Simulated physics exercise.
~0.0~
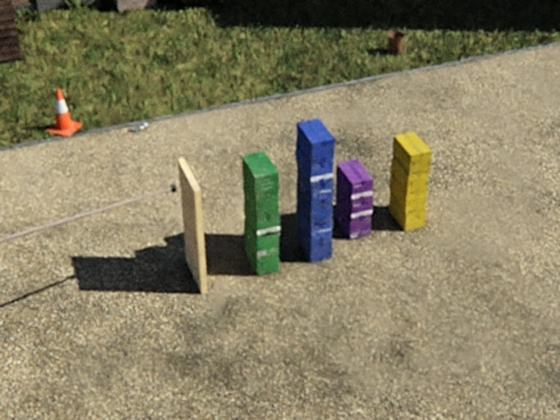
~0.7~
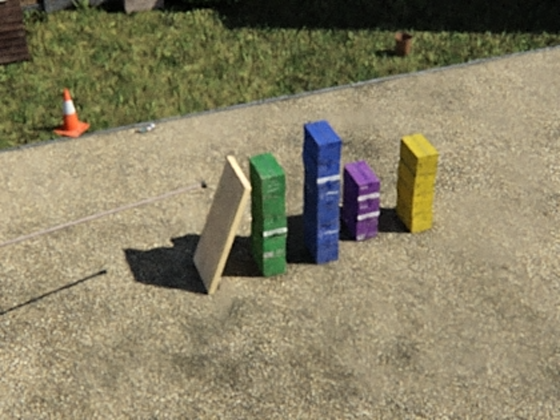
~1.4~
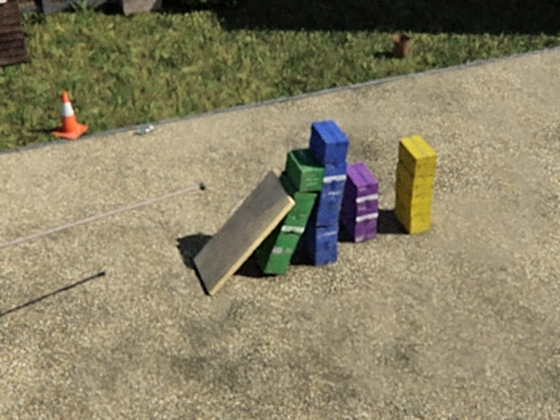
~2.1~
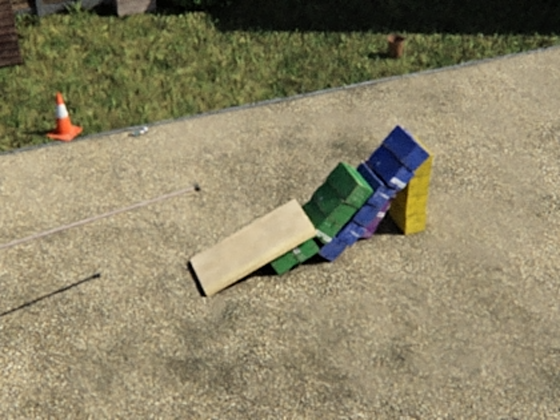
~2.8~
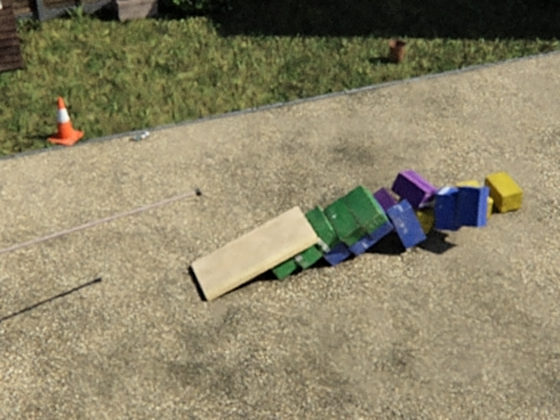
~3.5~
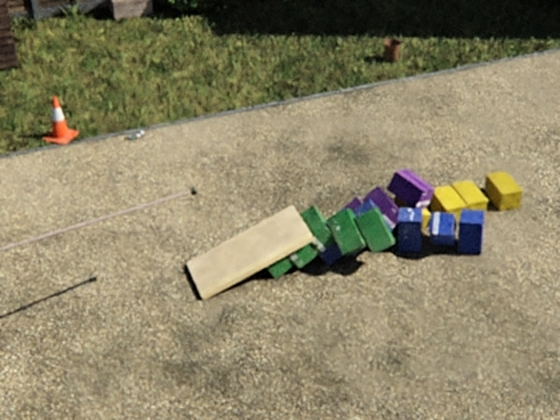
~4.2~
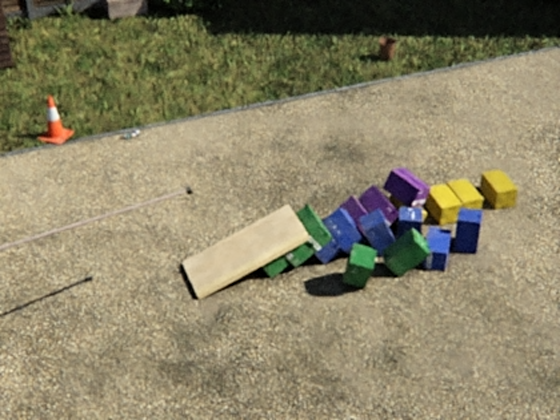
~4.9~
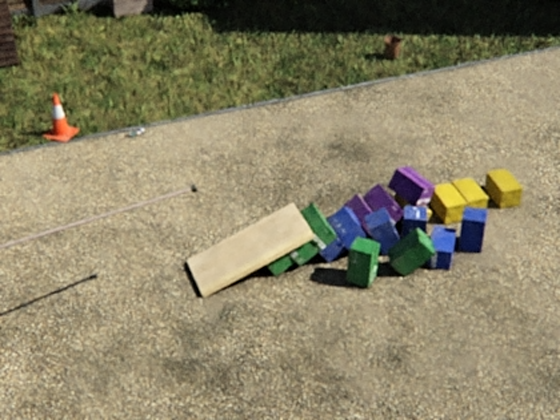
In this clip, an upright board tips rightward into a staggered row of green, blue, purple and yellow stacks of blocks, which lean and topple one after another, until all four lie collapsed in a scattered heap beside the fallen board on the gravel.
